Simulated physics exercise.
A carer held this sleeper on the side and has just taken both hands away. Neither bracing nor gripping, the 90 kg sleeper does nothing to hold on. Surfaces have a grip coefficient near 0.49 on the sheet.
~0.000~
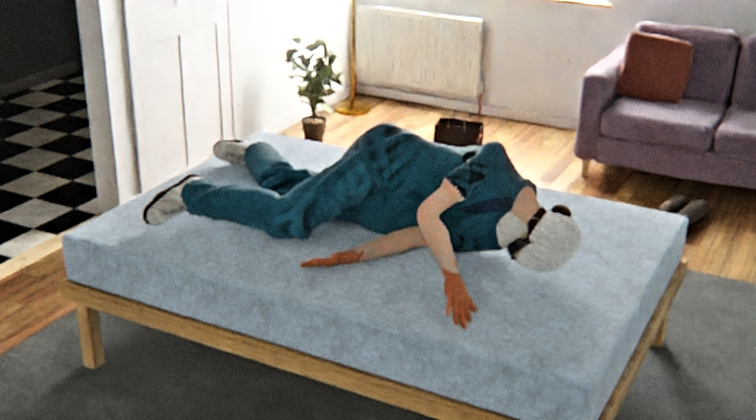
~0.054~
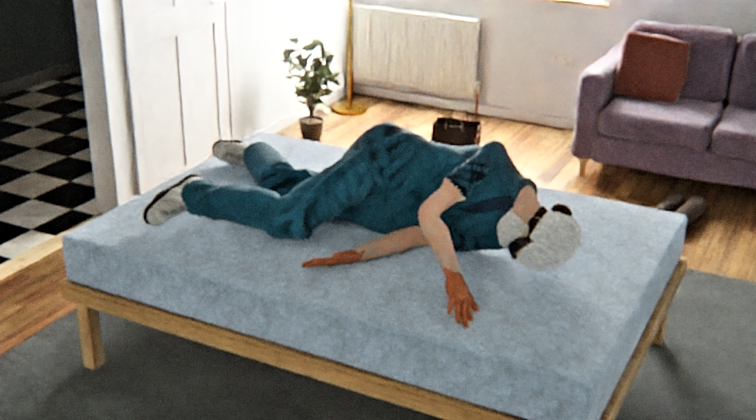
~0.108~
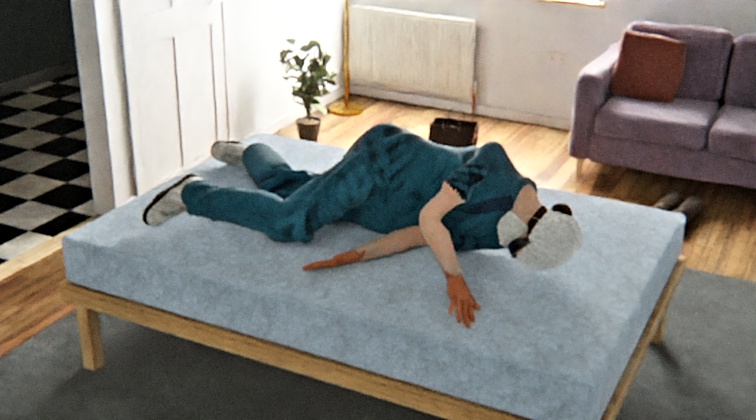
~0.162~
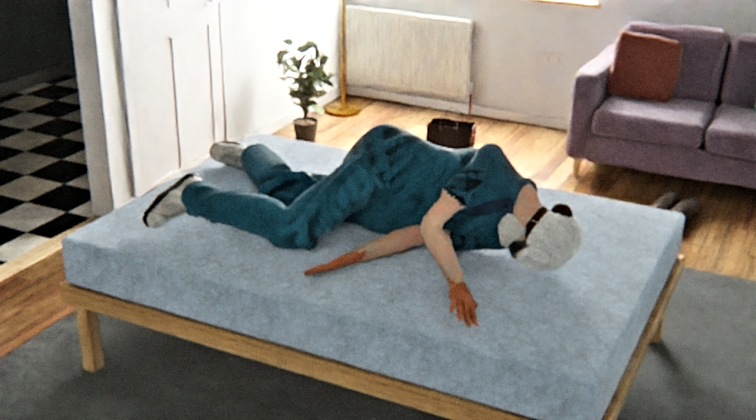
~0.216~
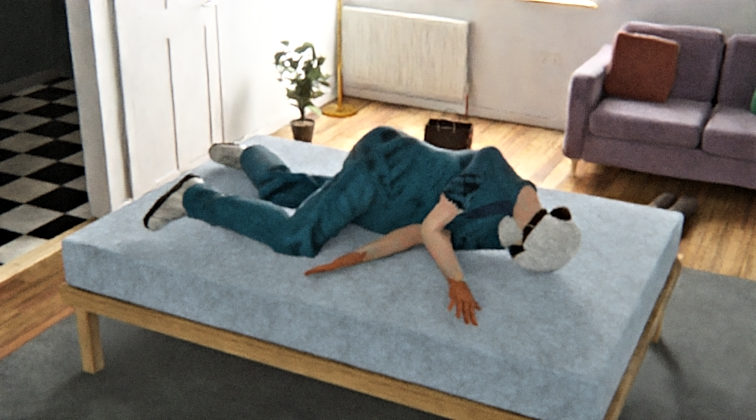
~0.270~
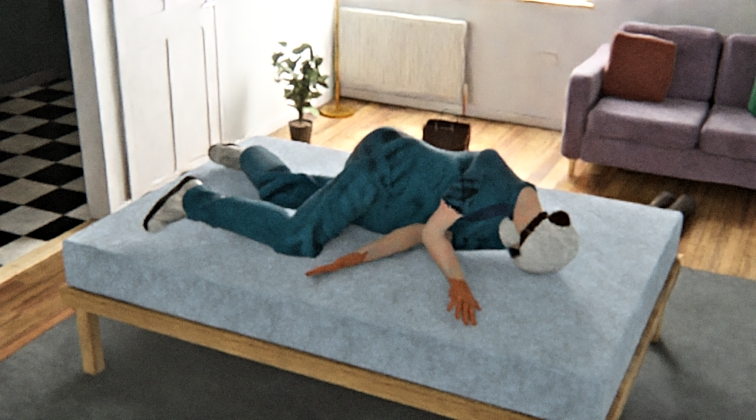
A person in teal clothes and orange gloves, lying on a pale blue mattress, rolls very slightly further toward face-down, the pale-haired head turning a little, while the legs and gloved hands stay nearly still.
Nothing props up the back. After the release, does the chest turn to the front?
Yes.
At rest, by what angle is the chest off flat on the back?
I'd say close to 140 degrees from flat.
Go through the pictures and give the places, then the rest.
Chest (490, 194); 95° from supine, in the first frame.
Chest (490, 194); 95° from supine, in the second frame.
Chest (490, 194); 95° from supine, in the third frame.
Chest (490, 195); 100° from supine, in the fourth frame.
Chest (490, 196); 100° from supine, in the fifth frame.
Chest (490, 197); 105° from supine, in the sixth frame.
After 0.54 s the chest is turned 120° from lying flat on the back, near (485, 208) in the last picture's view.
After 0.94 s the chest is turned 125° from lying flat on the back, near (482, 213) in the last picture's view.
After 1.54 s the chest is turned 125° from lying flat on the back, near (481, 215) in the last picture's view.
At rest, 3.3 s, chest rolls forwards.
